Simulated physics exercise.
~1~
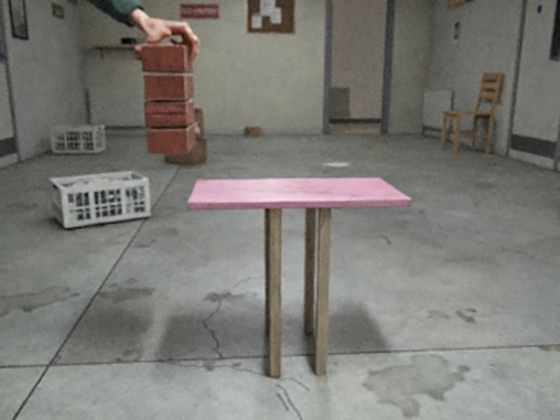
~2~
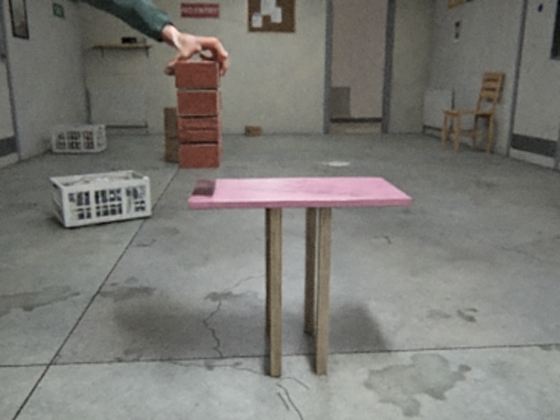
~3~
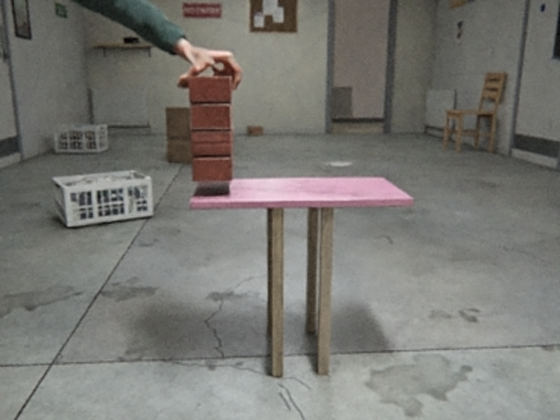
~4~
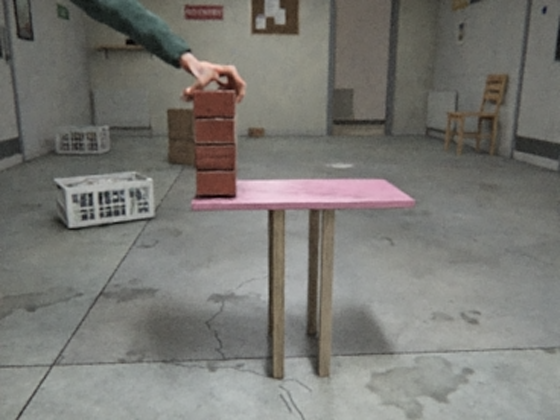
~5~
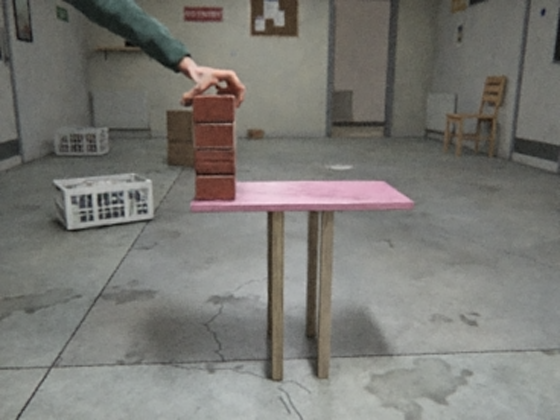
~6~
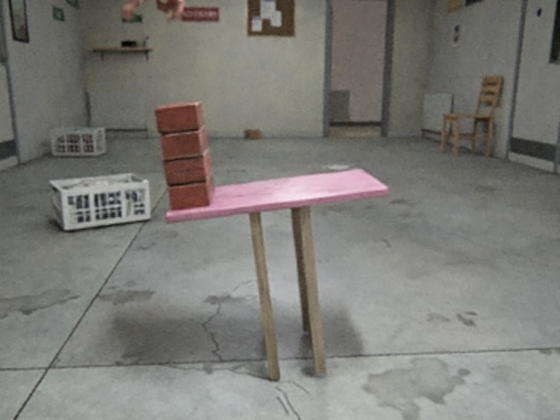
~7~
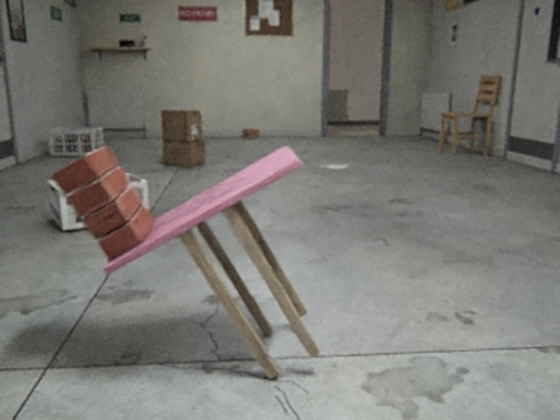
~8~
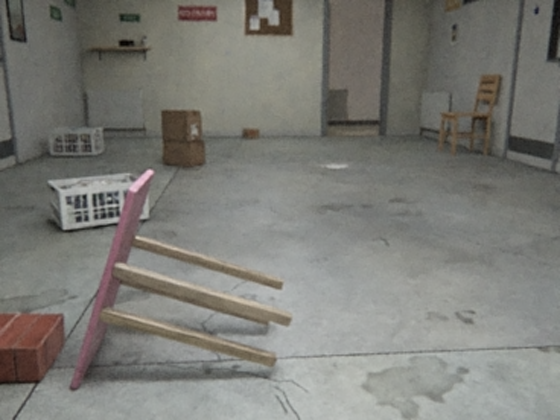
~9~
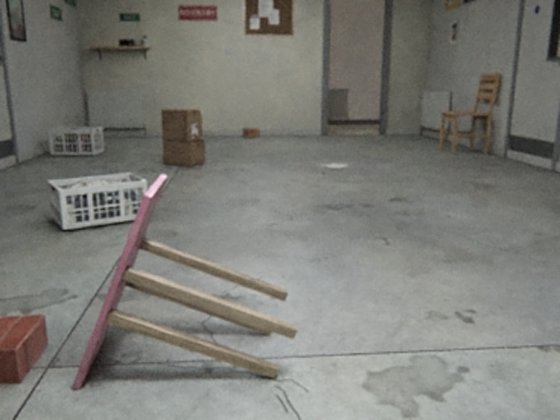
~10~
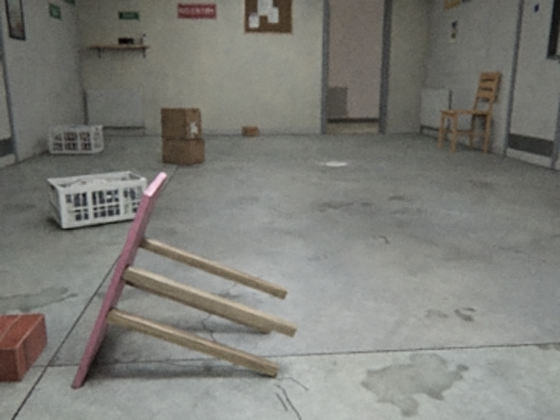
A hand sets stacked bricks on a pink stand's left end, and it topples left.
